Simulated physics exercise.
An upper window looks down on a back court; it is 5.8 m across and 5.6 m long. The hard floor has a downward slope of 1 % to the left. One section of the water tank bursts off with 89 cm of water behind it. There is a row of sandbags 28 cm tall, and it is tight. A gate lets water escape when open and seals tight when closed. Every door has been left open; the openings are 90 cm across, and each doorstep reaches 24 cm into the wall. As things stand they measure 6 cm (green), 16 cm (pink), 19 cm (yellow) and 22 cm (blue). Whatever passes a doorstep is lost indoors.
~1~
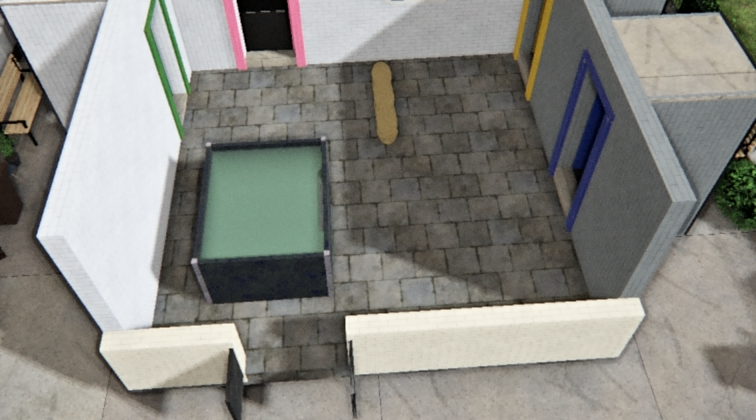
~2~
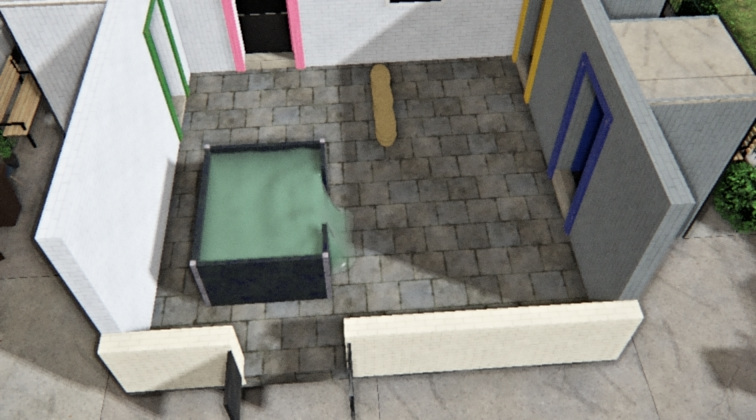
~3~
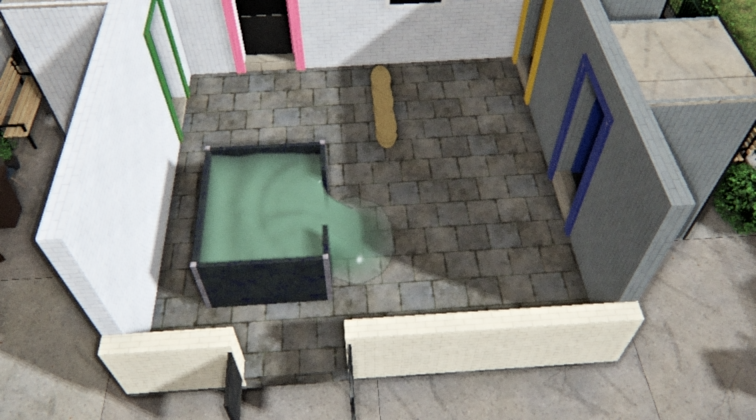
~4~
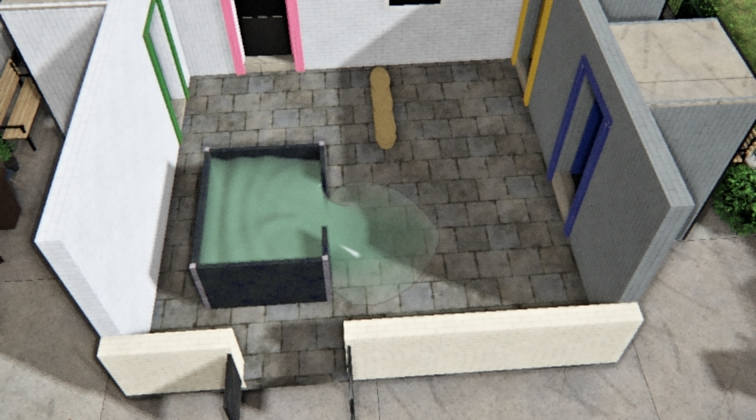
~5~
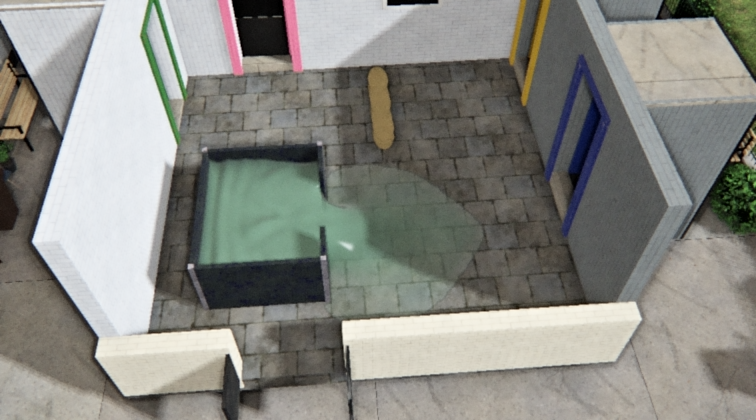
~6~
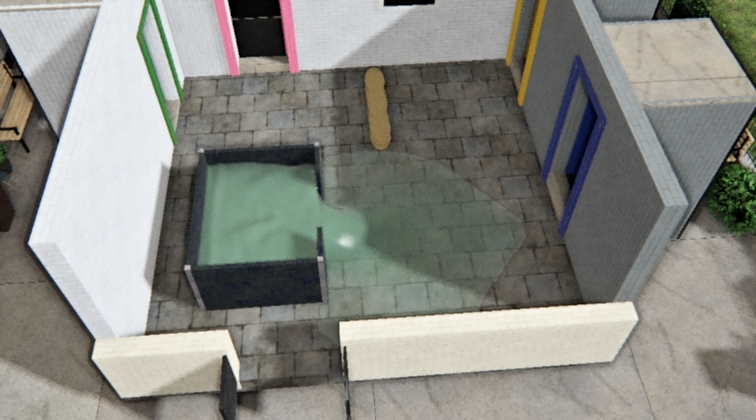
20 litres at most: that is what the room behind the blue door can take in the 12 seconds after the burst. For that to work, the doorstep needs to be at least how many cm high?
At least about 25 cm high.
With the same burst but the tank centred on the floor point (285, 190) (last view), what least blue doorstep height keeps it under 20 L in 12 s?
25 cm, give or take.
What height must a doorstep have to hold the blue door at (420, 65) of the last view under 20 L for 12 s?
Something near 15 cm.
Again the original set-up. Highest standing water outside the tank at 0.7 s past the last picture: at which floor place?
Around (592, 335).
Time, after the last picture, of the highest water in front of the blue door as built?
Roughly at 1.0 s.
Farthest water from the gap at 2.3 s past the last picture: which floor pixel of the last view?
Near pixel (506, 58).
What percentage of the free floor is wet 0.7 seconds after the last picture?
Wet share: Near 40 %.
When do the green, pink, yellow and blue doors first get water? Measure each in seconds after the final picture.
It gets to green after 4.0 s, pink after 3.4 s, yellow after 1.0 s and blue after 0.2 s.
Then, 0.7 s after the last picture water covers 40 % of the floor, deepest (52 cm) near (592, 335); 30 cm at the blue door, 8 litres in over its 22 cm doorstep.
Then, 2.3 s after the last picture water covers 50 % of the floor, deepest (30 cm) near (506, 58); 21 cm at the blue door, 41 litres in over its 22 cm doorstep.
Then, 11.3 s after the last picture water covers 95 % of the floor, deepest (13 cm) near (155, 273); 8 cm at the blue door, 42 litres in over its 22 cm doorstep.
At the blue door as built, the water peaked near 33 cm, 0.9 s after the last picture.
Run again over the same 12 s with other heights there, 38 litres in over 22.5 cm, 2 litres over 30.5 cm. The limit of 20 litres is kept from about 25 cm up.
